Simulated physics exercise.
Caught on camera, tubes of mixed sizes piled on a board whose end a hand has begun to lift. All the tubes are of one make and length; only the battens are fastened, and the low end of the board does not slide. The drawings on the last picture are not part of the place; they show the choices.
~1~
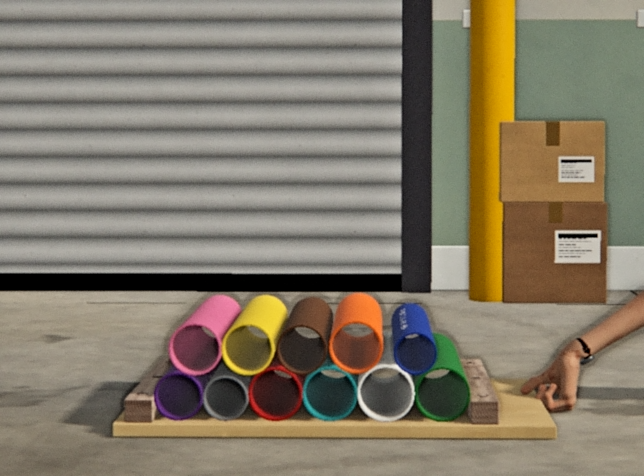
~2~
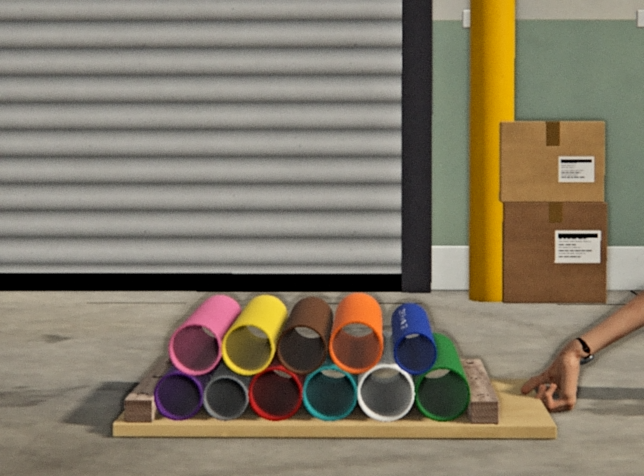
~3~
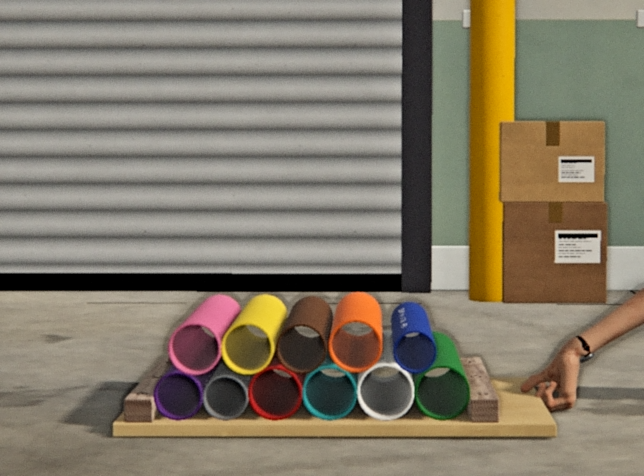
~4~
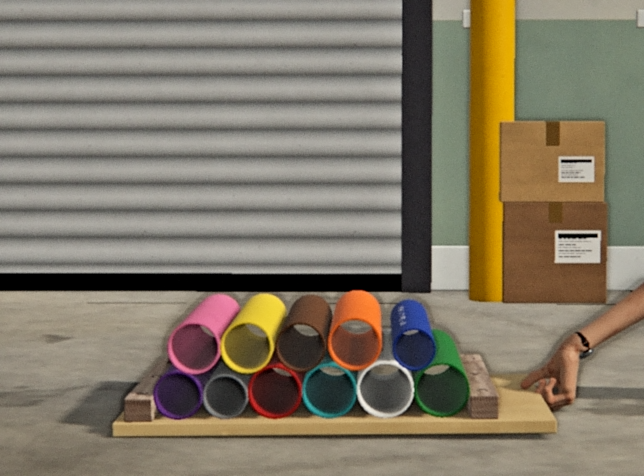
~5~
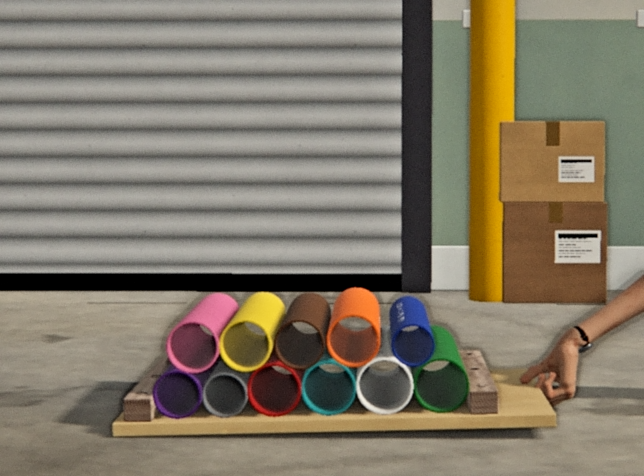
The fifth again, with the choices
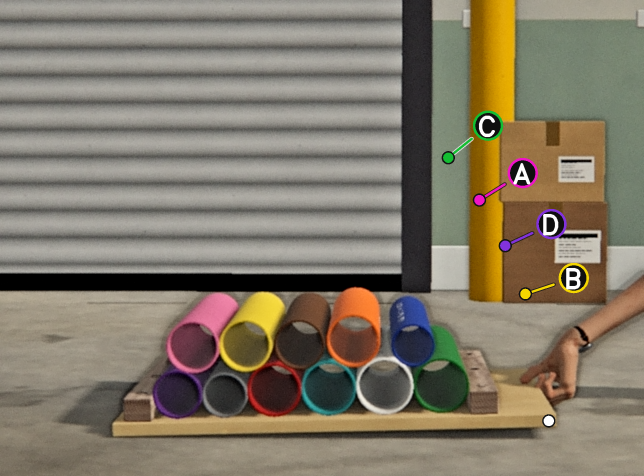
On a concrete floor, a hand slightly lifts the right end of a board stacked with colourful tubes.
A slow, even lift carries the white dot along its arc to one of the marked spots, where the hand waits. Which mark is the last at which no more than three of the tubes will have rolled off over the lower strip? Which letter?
The highest mark that will do is D.
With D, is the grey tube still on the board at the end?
Yes, with D.
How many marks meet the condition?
Two of the four.
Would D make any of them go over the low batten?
Yes.
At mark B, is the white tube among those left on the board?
Yes, with B.
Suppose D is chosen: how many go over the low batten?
The count is two.
On the marked copy, A at (479, 200); B at (525, 294); C at (448, 158); D at (505, 246); the white dot at (549, 421).
With D. Early on, board at 16°.
Further on, board at 25°.
At the end, board at 25°, two over the low batten (pink, yellow).
As for the rest, A four over the low batten (pink, yellow, brown, orange); B one over the low batten (pink); C five over the low batten.
